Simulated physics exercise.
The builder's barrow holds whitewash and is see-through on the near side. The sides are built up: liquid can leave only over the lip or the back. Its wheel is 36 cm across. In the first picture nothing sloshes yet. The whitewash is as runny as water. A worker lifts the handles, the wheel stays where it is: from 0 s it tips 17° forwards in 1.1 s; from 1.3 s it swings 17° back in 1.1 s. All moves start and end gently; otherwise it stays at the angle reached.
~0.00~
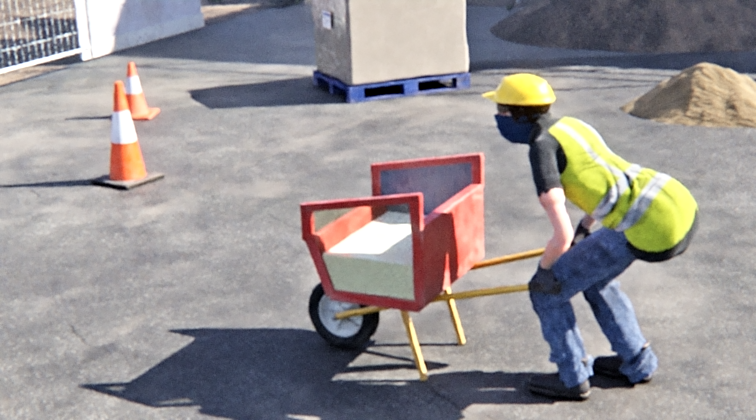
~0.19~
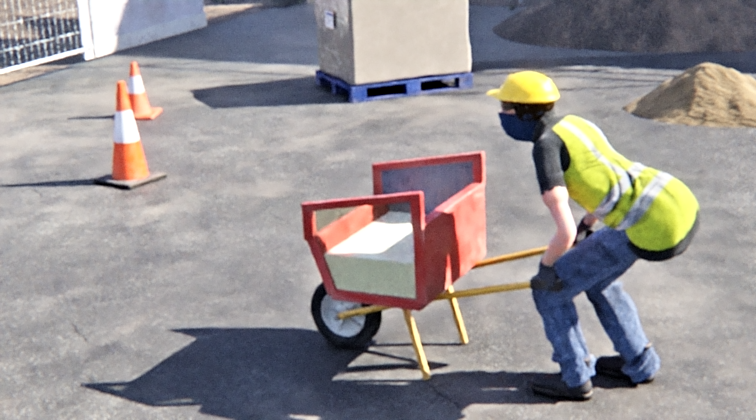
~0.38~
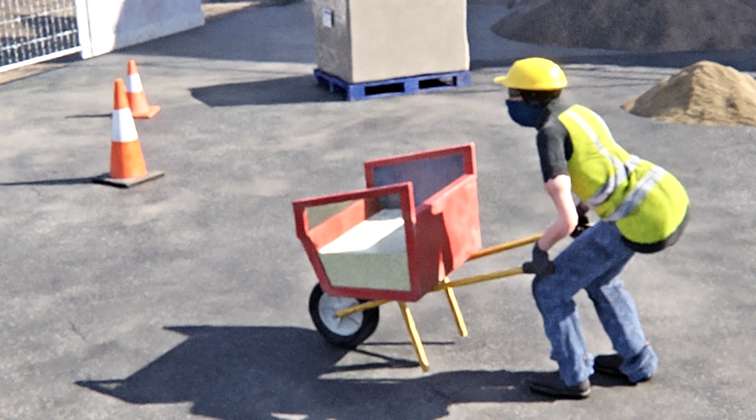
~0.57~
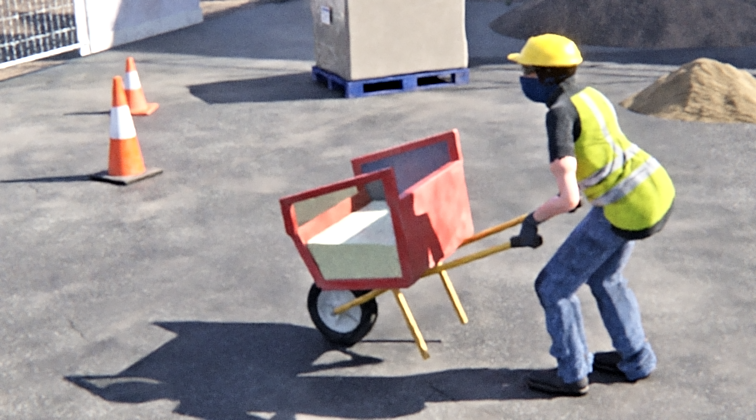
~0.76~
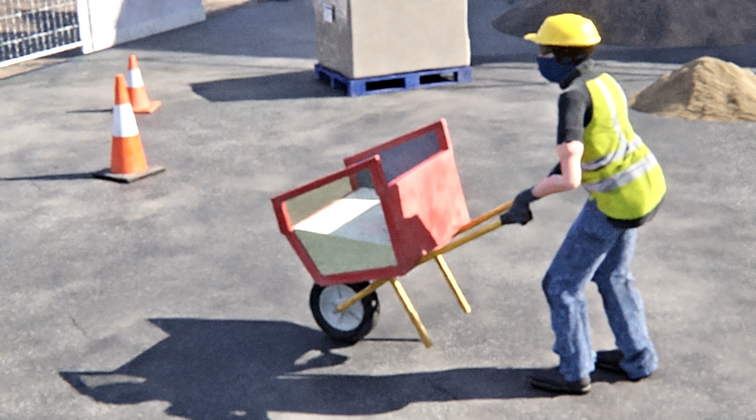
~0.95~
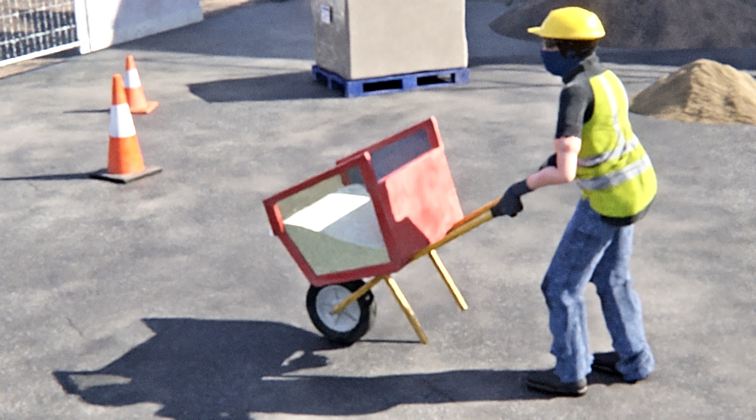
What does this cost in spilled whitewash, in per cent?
Roughly 8 per cent of the whitewash is lost.
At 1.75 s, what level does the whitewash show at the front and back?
About 18 cm in front and 8 cm behind.
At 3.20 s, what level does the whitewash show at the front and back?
About 10 cm in front and 24 cm behind.
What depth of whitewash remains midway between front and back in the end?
Roughly 14 cm.
After 1.75 s the barrow is at 12° forwards, the surface stands 8 cm at the back and 18 cm at the front; 8 per cent has gone, over the front.
After 2.45 s the surface stands 18 cm at the back and 11 cm at the front; 8 per cent has gone, over the front.
After 3.20 s the surface stands 23 cm at the back and 10 cm at the front; 8 per cent has gone, over the front.
After 5.28 s 8 per cent has gone, over the front, 4 of 45 litres.
